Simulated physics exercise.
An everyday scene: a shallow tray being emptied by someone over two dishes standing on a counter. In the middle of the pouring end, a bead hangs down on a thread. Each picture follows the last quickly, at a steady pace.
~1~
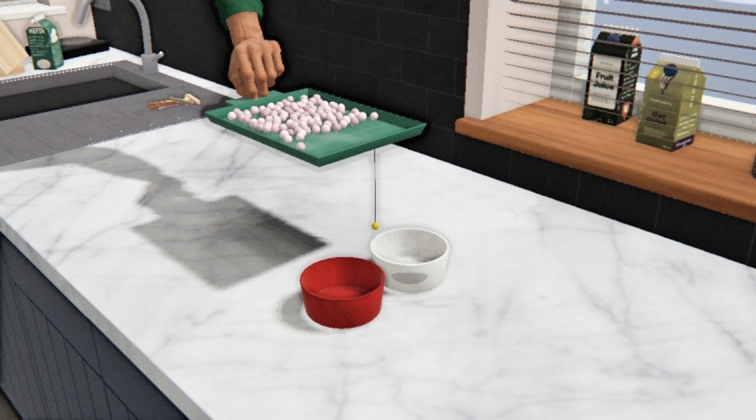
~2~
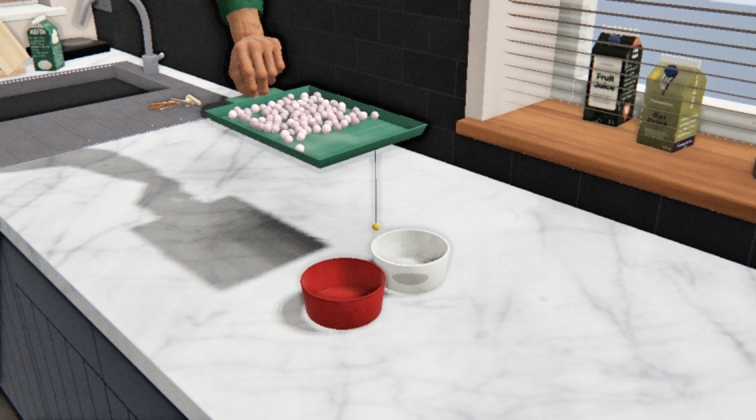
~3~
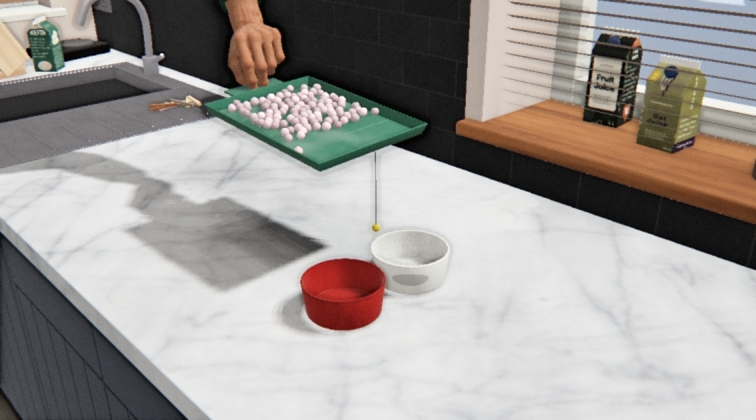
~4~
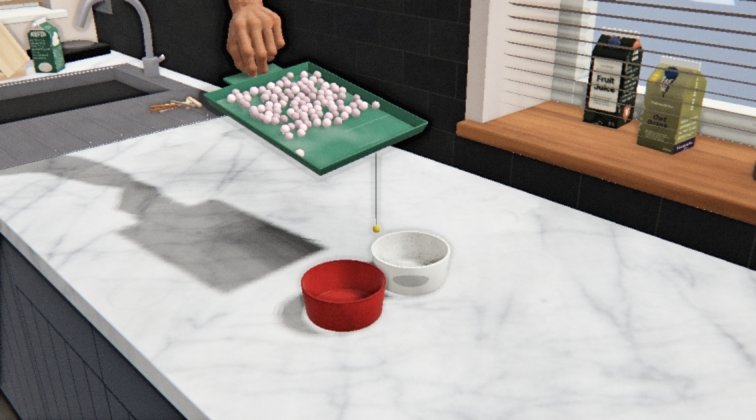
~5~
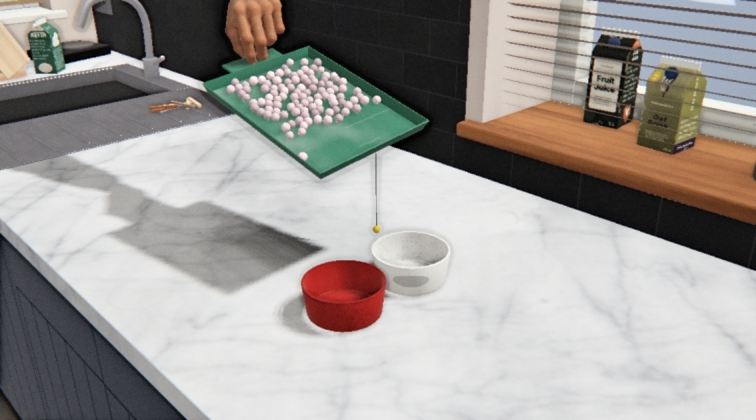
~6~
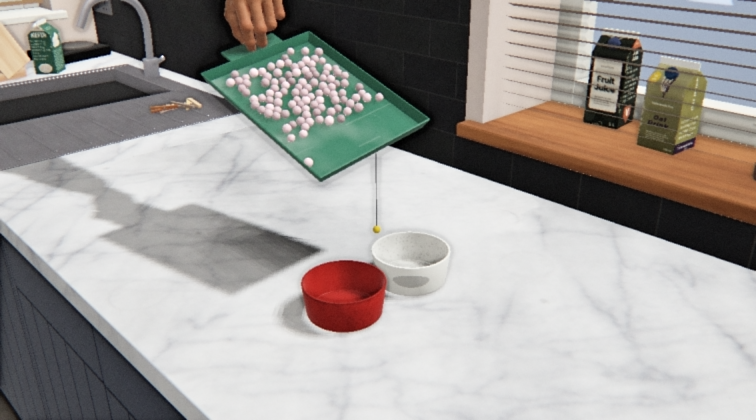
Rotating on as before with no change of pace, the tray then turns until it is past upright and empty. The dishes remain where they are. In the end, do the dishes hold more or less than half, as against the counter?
Catch exceeds half.
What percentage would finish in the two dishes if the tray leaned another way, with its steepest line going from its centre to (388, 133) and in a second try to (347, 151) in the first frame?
Roughly 10 % in the first case and 60 % in the second.
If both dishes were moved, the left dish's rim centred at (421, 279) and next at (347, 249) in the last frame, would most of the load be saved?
Try 1: Not up to half; try 2: Not up to half.
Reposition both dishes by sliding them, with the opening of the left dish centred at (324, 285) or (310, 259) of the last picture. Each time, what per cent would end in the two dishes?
It would be near 70 per cent first and near 30 per cent second.
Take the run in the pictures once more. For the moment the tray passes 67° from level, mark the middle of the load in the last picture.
The load is centred near (340, 247).
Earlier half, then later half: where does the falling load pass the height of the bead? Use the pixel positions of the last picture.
First half (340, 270); second half (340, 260).
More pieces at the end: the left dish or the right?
The one to the left.
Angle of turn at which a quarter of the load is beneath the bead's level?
I'd say it is tilted about 65°.
Soon after the last picture, tray tipped steeply; about a quarter on the tray; about a third in the left dish; a stray few in the right dish; a stray few outside both; about a quarter in the air.
A little later, tray tipped past a quarter turn; most in the left dish; a stray few in the right dish; about a quarter outside both; a stray few in the air.
Later still, tray tipped past a quarter turn; most in the left dish; a stray few in the right dish; about a quarter outside both.
By the end, tray tipped past a quarter turn; most in the left dish; a stray few in the right dish; about a quarter outside both.
